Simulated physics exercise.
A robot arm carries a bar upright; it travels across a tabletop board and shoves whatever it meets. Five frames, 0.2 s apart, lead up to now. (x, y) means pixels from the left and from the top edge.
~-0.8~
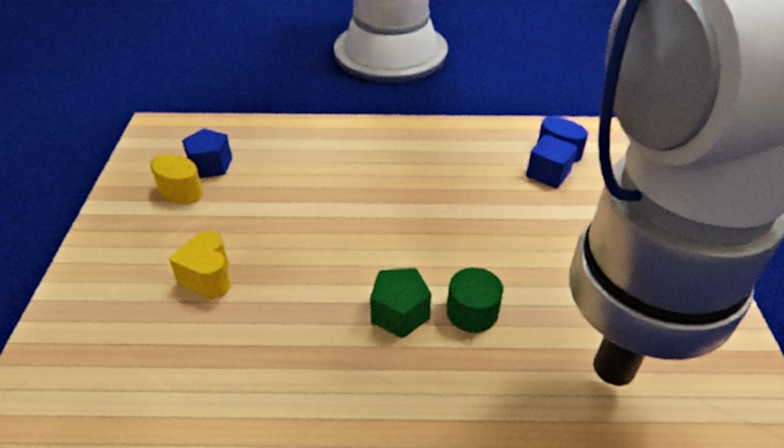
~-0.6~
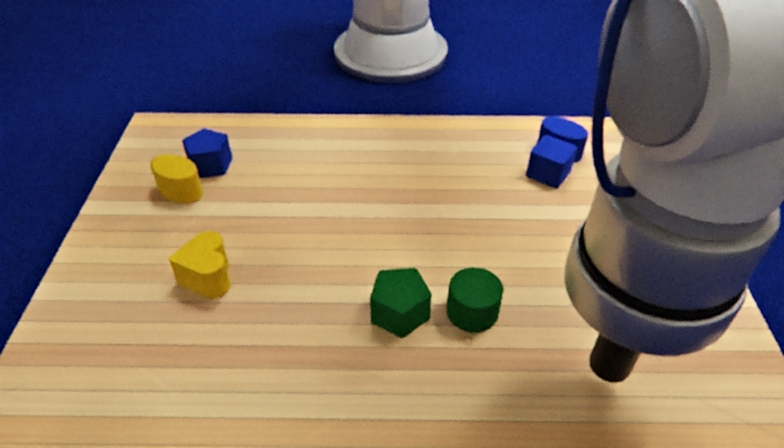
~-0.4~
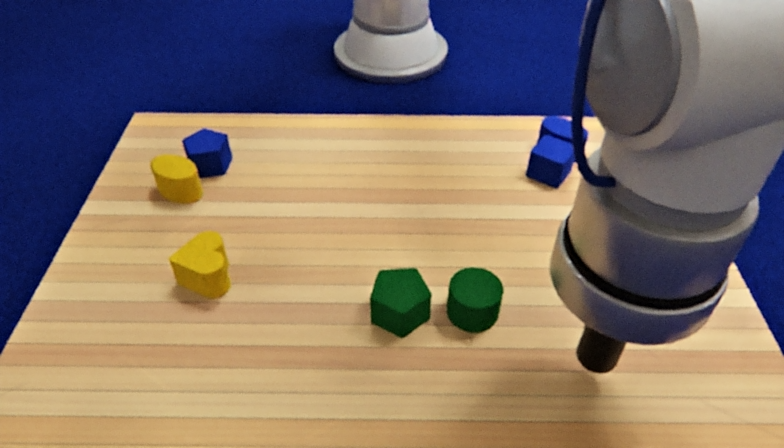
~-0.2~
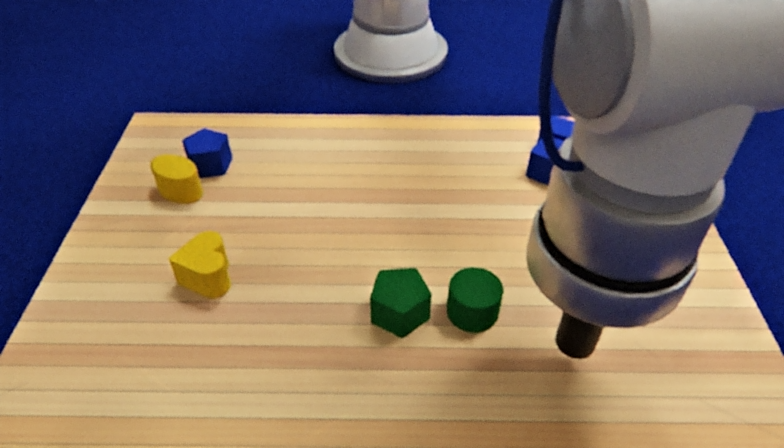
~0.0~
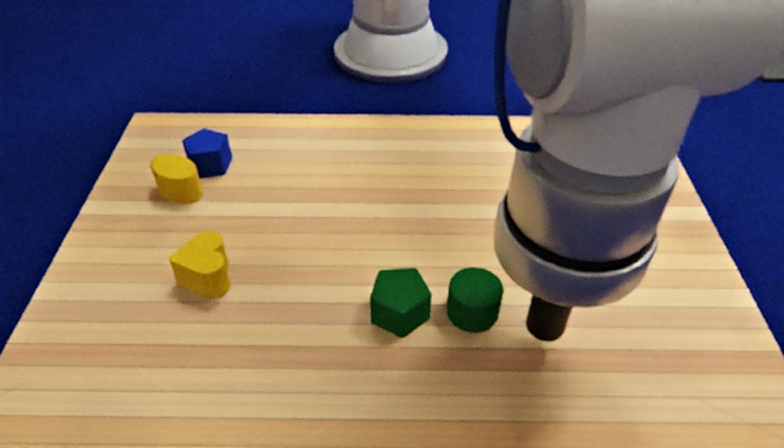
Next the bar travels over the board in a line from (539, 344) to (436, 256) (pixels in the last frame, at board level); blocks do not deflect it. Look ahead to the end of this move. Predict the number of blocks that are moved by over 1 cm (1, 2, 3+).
Two move.
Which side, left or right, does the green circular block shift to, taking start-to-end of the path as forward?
Moves left.
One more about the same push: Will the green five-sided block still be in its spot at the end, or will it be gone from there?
At the end, its place is different.
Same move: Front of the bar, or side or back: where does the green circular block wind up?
When the path is over, you would find the green circular block off to the side or behind the bar.
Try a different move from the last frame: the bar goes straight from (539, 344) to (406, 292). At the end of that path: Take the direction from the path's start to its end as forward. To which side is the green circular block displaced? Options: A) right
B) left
I'll go with A - right.
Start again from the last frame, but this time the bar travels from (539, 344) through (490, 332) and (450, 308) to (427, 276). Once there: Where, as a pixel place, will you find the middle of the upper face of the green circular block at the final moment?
My best guess is (414, 222).
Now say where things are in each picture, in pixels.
Tip of the bar at (614, 369), middles of tops, green five-sided block at (400, 288), green circular block at (476, 286), in the first frame.
Bar at (609, 366), nothing pushed, in the second frame.
Bar at (596, 357), nothing pushed, in the third frame.
Bar at (575, 343), nothing pushed, in the fourth frame.
Bar at (545, 326), green five-sided block at (400, 288), green circular block at (476, 286), in the fifth frame.
What follows on the original path. One third of the way, bar at (505, 294); green circular block at (460, 279).
Two thirds of the way, bar at (469, 265); green five-sided block at (386, 289), turned 15° anticlockwise; green circular block at (427, 263).
At the end, bar at (438, 238); green five-sided block at (382, 288), turned 25° anticlockwise; green circular block at (405, 250).
